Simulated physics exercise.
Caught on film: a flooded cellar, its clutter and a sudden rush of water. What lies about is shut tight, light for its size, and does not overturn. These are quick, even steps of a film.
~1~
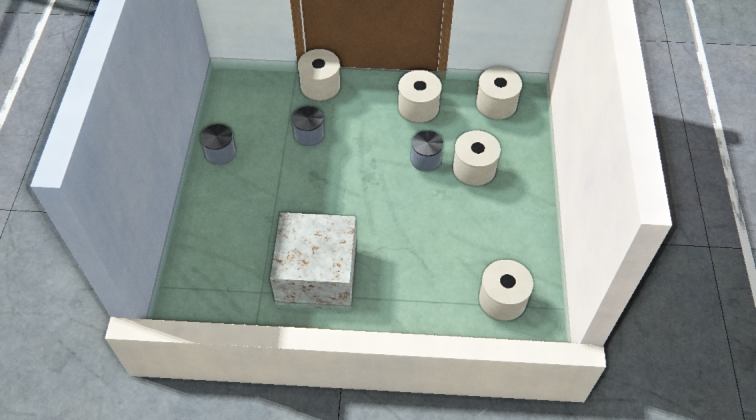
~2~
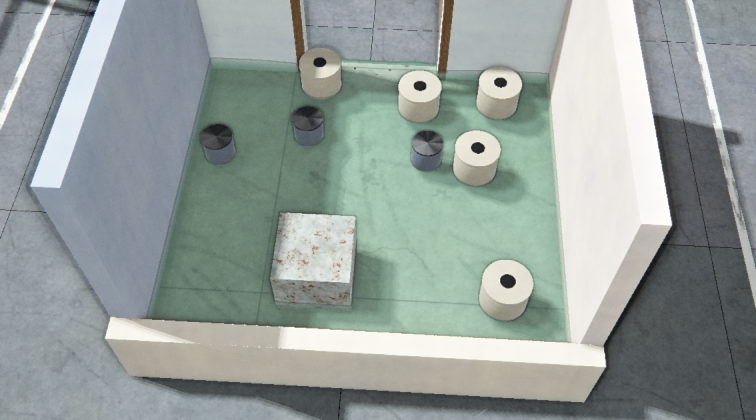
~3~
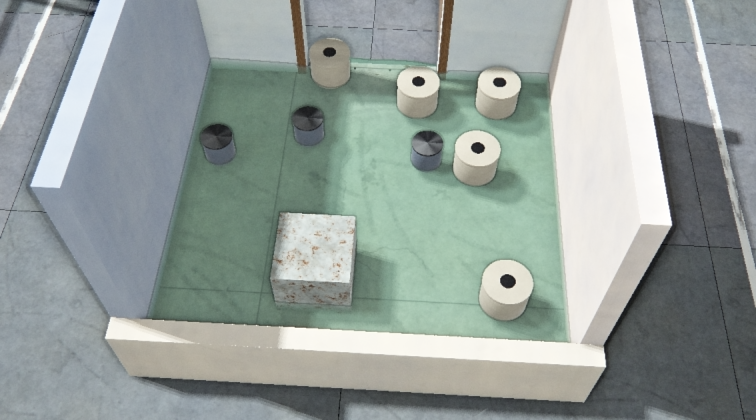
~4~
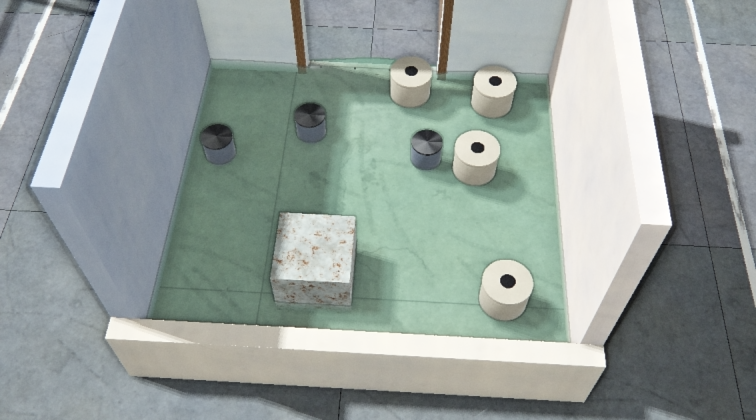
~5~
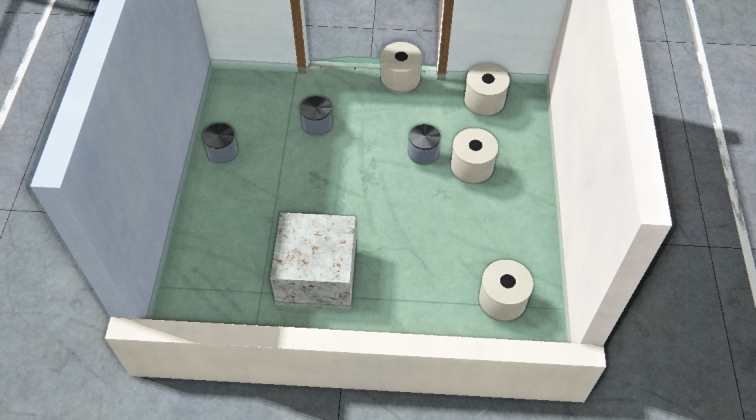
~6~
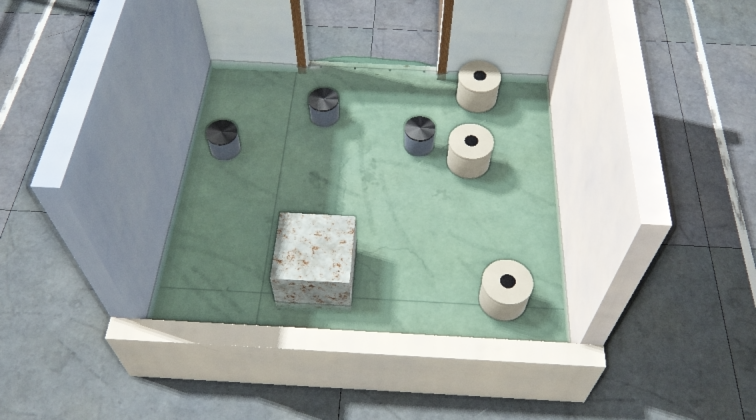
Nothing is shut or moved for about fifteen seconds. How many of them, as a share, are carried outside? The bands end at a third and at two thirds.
That comes to two thirds or more.
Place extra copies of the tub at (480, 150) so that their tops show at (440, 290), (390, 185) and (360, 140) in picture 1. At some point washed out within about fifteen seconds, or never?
As listed: Still in, carried outside, gone.
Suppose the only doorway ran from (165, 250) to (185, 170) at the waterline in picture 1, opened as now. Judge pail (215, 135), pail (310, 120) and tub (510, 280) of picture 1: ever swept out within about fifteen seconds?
As listed: Yes, washed out, stays.
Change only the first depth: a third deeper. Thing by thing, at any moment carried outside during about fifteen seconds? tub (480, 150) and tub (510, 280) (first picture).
In turn: Washed out, still in.
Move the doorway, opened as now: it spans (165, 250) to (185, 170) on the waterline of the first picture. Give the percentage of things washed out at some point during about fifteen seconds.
About 20 per cent.
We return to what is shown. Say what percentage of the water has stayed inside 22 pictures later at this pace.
Close to 54 %.
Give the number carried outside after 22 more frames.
That makes 7.
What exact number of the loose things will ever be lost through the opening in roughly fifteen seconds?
That makes 7.
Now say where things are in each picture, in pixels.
A pail at (308, 118) floats; a tub at (501, 83) floats; 0 of 8 have shifted, in the first picture.
A pail at (308, 118), afloat; a tub at (501, 83) floats; 0 of 8 have shifted, in the second picture.
A pail at (308, 118), afloat; a tub at (500, 83), afloat; 2 of 8 have shifted, in the third picture.
A pail at (310, 115), afloat, close to its start; a tub at (495, 81) floats, close to its start; 4 of 8 have shifted, in the fourth picture.
A pail at (316, 108) floats, close to its start; a tub at (488, 79), afloat, close to its start; 5 of 8 have shifted, in the fifth picture.
A pail at (323, 99) floats, a stride from its start; a tub at (480, 76), afloat, close to its start; 7 of 8 have shifted, in the sixth picture.
A moment on, 2 of 8 are out; 6 afloat.
Next, 5 of 8 are out; 3 afloat.
Later, 7 of 8 are out; 1 afloat.
In the end, 7 of 8 are out; 1 afloat.
